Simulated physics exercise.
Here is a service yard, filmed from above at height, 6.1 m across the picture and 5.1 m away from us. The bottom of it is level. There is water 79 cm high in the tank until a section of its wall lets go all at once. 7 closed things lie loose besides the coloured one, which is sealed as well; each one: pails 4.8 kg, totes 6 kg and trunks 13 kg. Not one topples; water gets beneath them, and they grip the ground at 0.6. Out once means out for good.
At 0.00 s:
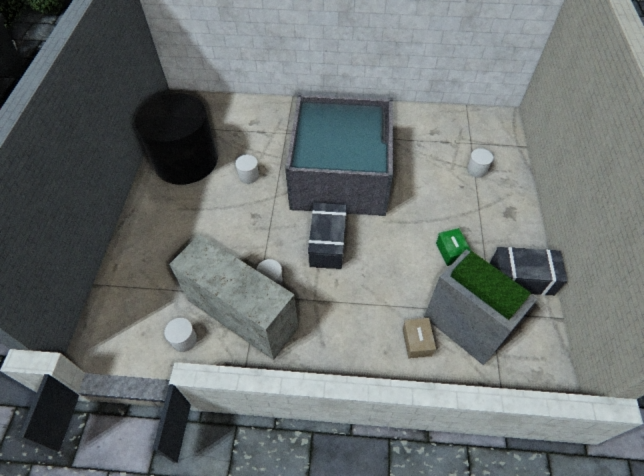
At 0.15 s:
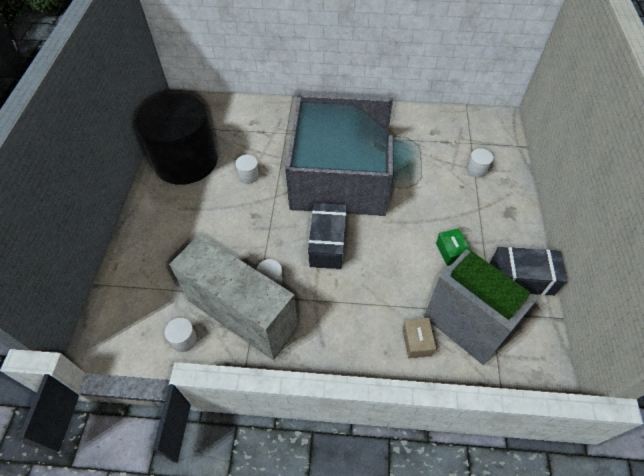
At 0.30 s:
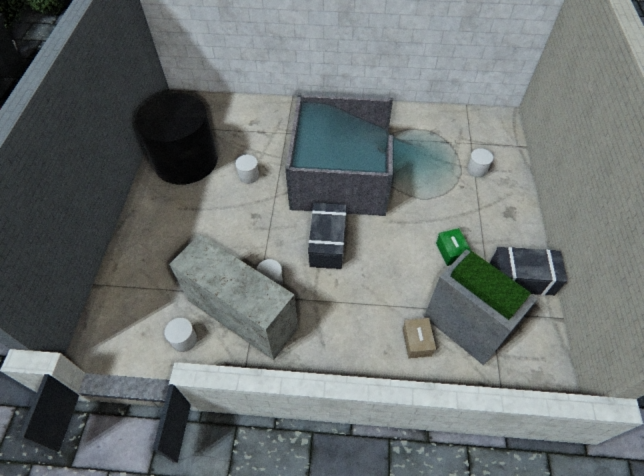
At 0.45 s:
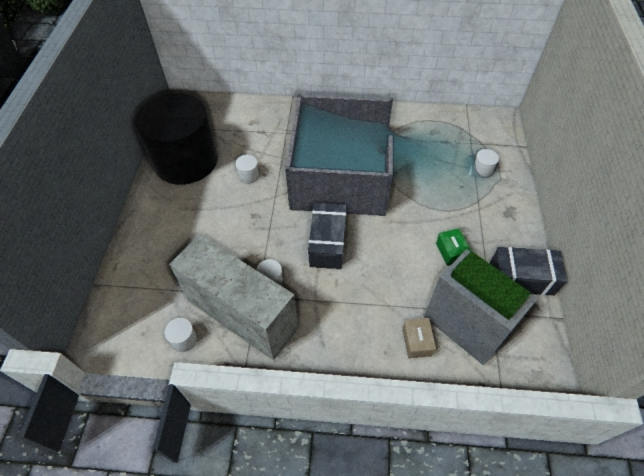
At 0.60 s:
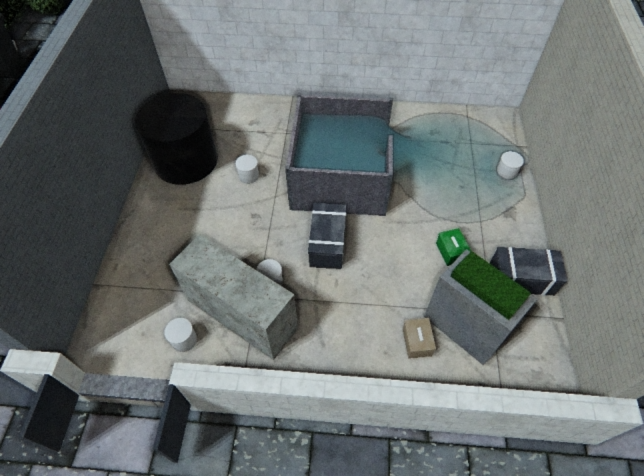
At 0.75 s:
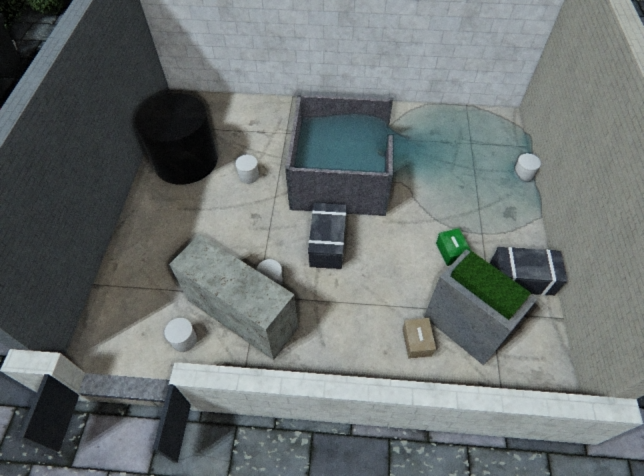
Water spilled from the right side of a raised square tank and spread across the pale floor, then pushed a small white cylinder toward the right wall while the green box stayed put.
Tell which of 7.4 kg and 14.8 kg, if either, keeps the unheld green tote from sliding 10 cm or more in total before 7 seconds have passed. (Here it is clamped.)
Ballast needed: The greater.
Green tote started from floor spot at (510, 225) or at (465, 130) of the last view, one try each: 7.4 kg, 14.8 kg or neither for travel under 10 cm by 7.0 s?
Well, nothing does it for the first, nothing does it for the second.
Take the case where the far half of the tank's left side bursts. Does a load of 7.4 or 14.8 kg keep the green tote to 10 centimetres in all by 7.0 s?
So the lighter pick works.
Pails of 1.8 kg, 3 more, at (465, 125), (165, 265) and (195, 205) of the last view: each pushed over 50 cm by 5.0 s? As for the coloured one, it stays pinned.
First one went beyond, second stayed within, third stayed within.
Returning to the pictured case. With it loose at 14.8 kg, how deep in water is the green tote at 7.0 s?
Depth: Approx. 6 cm.
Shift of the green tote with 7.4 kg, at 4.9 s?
About 20 cm.
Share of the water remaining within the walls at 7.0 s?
Still held: Near 100 %.
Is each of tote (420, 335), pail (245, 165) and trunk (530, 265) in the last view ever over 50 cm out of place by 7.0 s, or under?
Beyond the mark, below the mark, beyond the mark.
After 1.4 s the green tote would be 0 cm from its start with 7.4 kg and 0 cm from its start with 14.8 kg; 0 cm of water round it then.
After 3.1 s the green tote would be 0 cm from its start with 7.4 kg and 0 cm from its start with 14.8 kg; 3 cm of water round it then.
After 4.9 s the green tote would be 16 cm from its start with 7.4 kg and 0 cm from its start with 14.8 kg; 5 cm of water round it then.
After 7.0 s the green tote would be 39 cm from its start with 7.4 kg and 0 cm from its start with 14.8 kg; 6 cm of water round it then.
